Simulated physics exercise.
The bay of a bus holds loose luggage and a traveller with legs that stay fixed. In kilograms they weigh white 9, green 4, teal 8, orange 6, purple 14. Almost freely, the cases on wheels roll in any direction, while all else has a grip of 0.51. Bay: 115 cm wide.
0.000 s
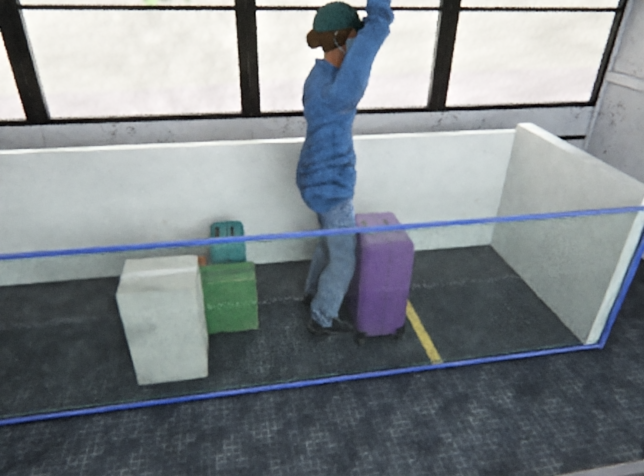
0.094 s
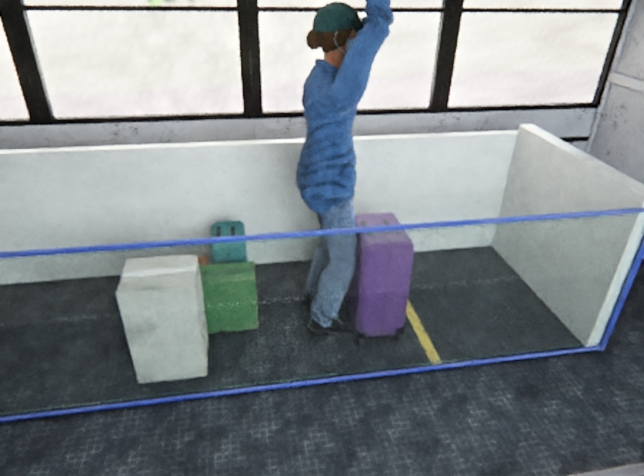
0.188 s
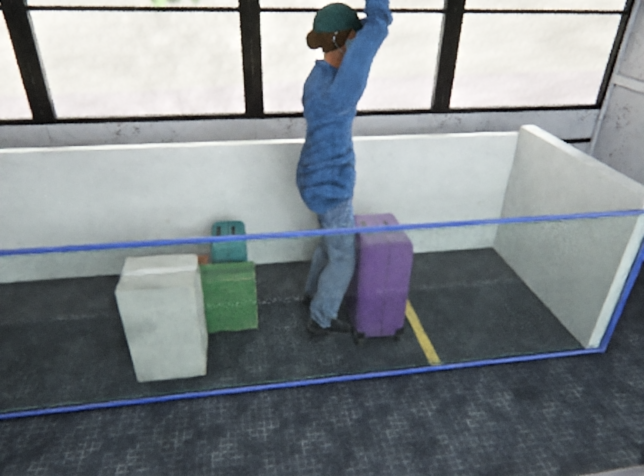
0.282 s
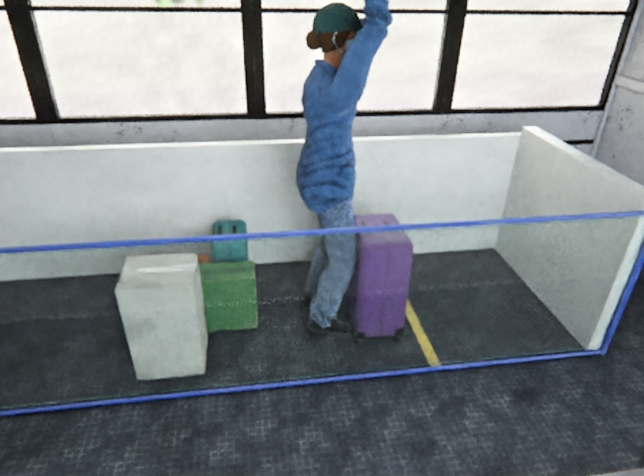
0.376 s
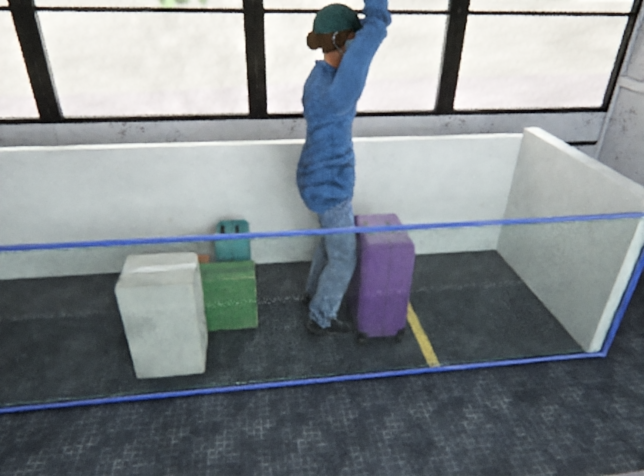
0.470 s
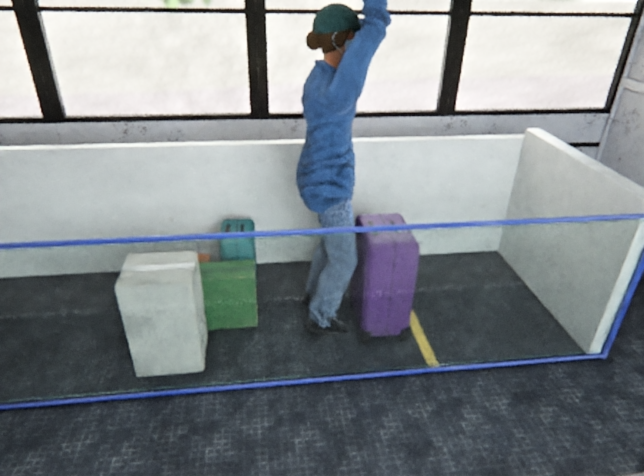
In the video, a person in a green cap and blue top stands with arms raised beside a purple suitcase, near white and green luggage, while a small teal case behind the green one shifts slightly to the right.
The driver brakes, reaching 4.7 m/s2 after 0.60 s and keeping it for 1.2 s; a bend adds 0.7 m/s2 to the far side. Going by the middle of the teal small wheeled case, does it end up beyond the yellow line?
Yes.
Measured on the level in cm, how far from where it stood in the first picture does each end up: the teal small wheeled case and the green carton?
The teal small wheeled case finishes 180 off, while the green carton finishes 0 off.
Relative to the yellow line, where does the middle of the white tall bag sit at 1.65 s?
Around 140 cm shy of it.
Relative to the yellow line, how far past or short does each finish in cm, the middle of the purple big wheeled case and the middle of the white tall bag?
Purple big wheeled case, 80 cm on the past side; white tall bag, 140 cm on the short side.
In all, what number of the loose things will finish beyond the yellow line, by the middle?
I make it 2.
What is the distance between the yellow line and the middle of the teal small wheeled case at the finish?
About 75 cm past it.
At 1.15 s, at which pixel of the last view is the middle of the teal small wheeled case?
Look around (402, 245) and it's there.
After 0.75 s the teal small wheeled case is 81 cm short of the yellow line, tilted 0°, near (276, 255) in the last picture's view; the white tall bag 141 cm short of the yellow line, tilted 0°.
After 1.15 s the teal small wheeled case is 6 cm past the yellow line, tilted 0°, near (402, 245) in the last picture's view.
After 1.65 s the teal small wheeled case is 74 cm past the yellow line, tilted 0°, near (494, 239) in the last picture's view; the white tall bag 141 cm short of the yellow line, tilted 0°.
Final state at 2.5 s, white tall bag stops short of the yellow line; green carton stops short of the yellow line; teal small wheeled case crosses the yellow line; orange tub stops short of the yellow line; purple big wheeled case crosses the yellow line.
